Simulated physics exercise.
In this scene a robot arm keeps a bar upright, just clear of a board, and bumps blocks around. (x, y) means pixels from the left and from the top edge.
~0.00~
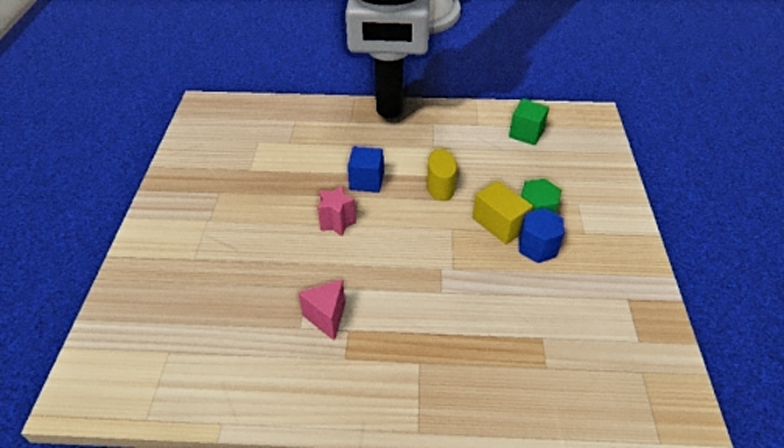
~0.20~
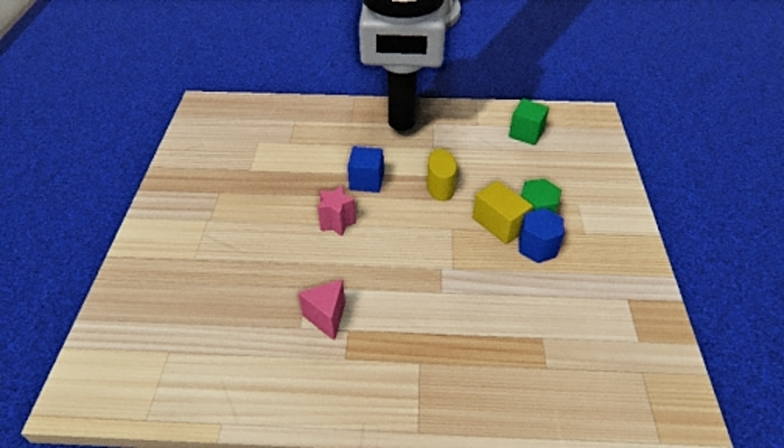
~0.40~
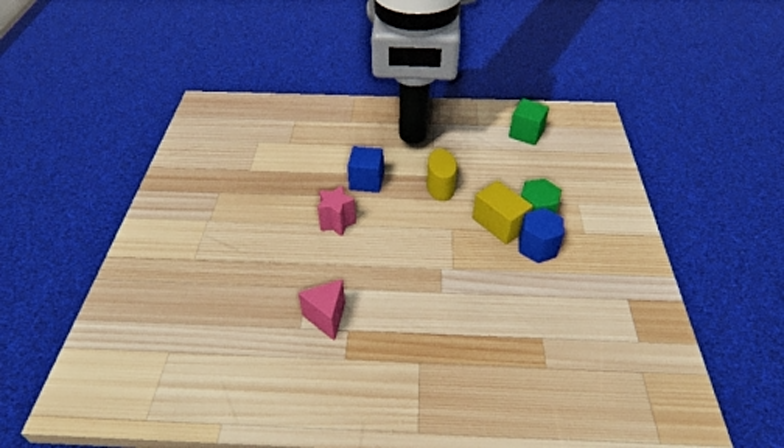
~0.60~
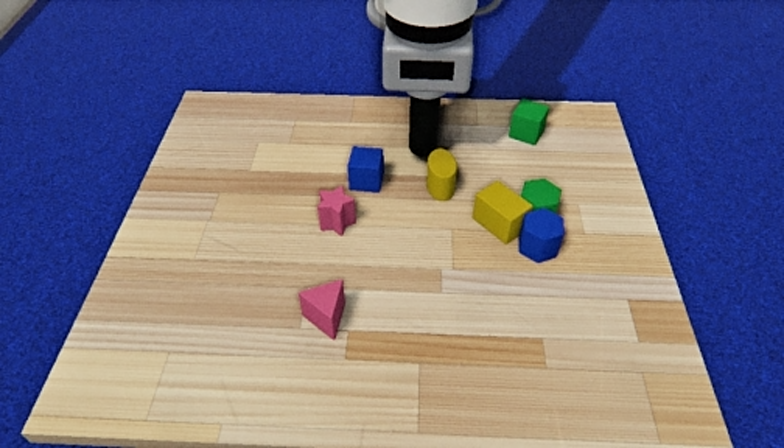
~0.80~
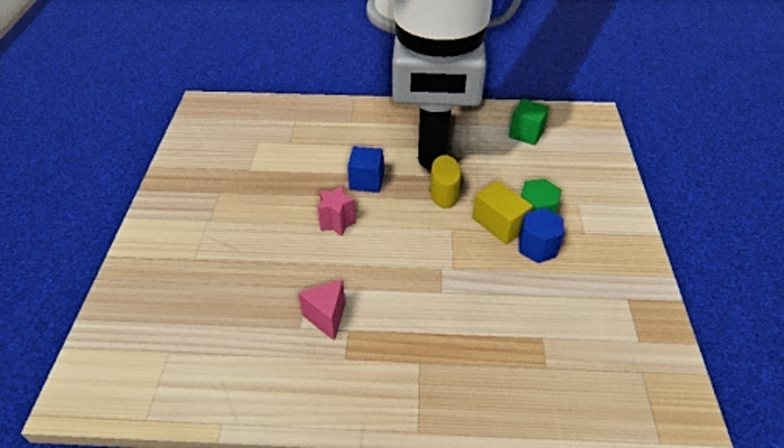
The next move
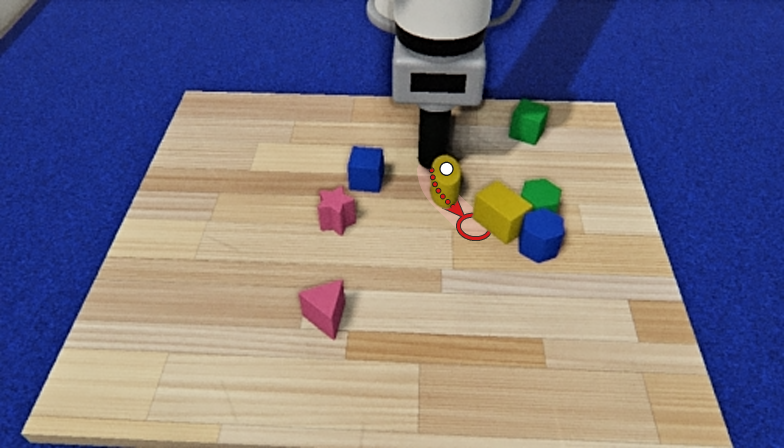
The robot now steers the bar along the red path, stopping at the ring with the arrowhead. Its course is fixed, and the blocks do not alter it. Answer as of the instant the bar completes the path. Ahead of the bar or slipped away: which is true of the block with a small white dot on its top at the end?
By then it is in front of the bar.
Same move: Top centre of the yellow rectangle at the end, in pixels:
It will likely be found at (523, 208).
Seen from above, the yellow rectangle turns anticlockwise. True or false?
Answer: True.
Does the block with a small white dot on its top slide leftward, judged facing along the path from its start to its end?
The answer is no.
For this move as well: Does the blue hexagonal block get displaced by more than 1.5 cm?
Yes.
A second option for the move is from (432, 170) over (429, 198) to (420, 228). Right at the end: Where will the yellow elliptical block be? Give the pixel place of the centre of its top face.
Roughly at (461, 209).
Path on the board, from (432, 170) over (438, 190) and (455, 208) to (474, 227); the dot is on the yellow elliptical block.
On the path given first. Halfway along, bar at (447, 191); yellow elliptical block at (463, 201).
At the end, bar at (476, 218); yellow elliptical block at (478, 230), turned 40° clockwise; yellow rectangle at (523, 208), turned 20° anticlockwise; green hexagonal block at (548, 190), turned 20° anticlockwise; blue hexagonal block at (563, 231), turned 20° clockwise.
